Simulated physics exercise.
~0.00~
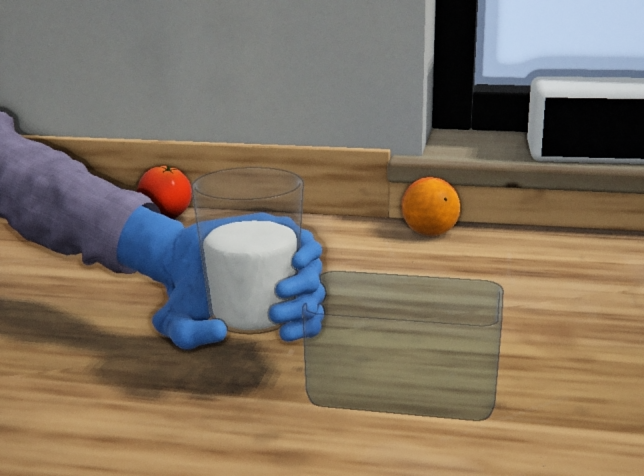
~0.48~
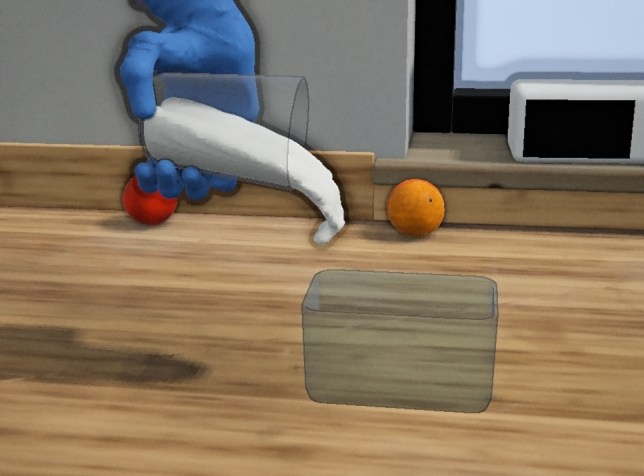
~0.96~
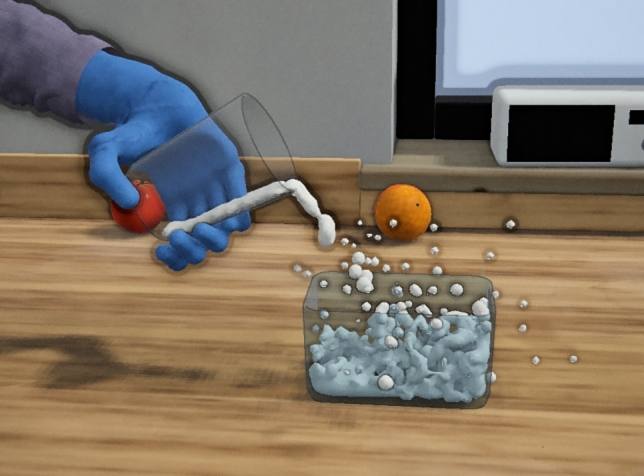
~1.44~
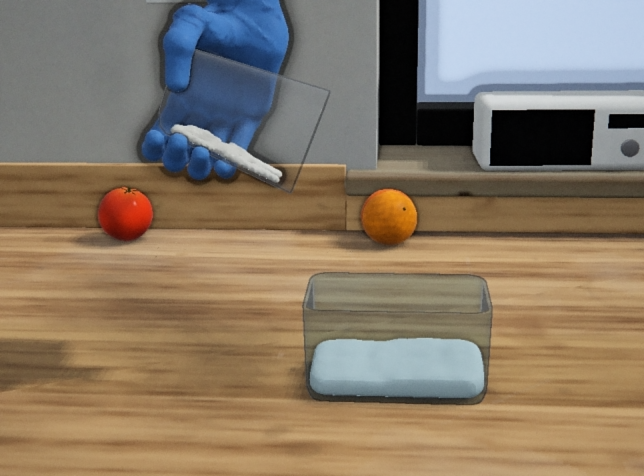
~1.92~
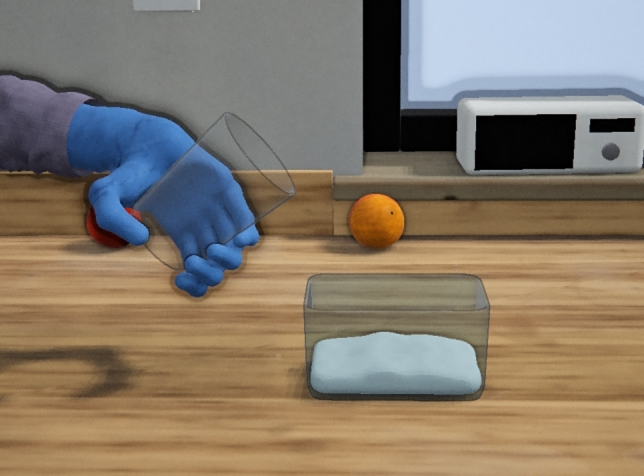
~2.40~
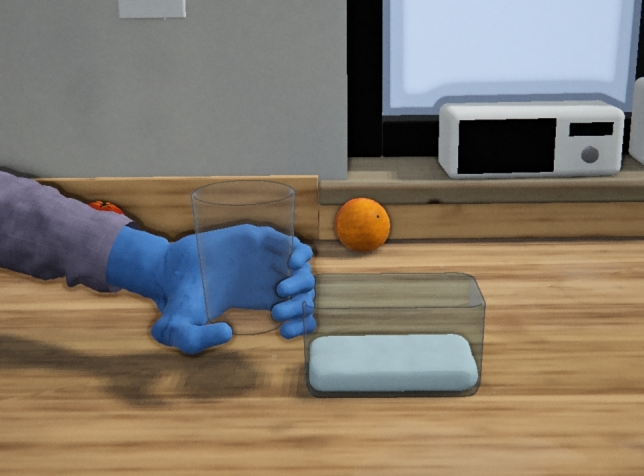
A blue-gloved hand tips a tumbler of milk into a clear box, then levels it empty.
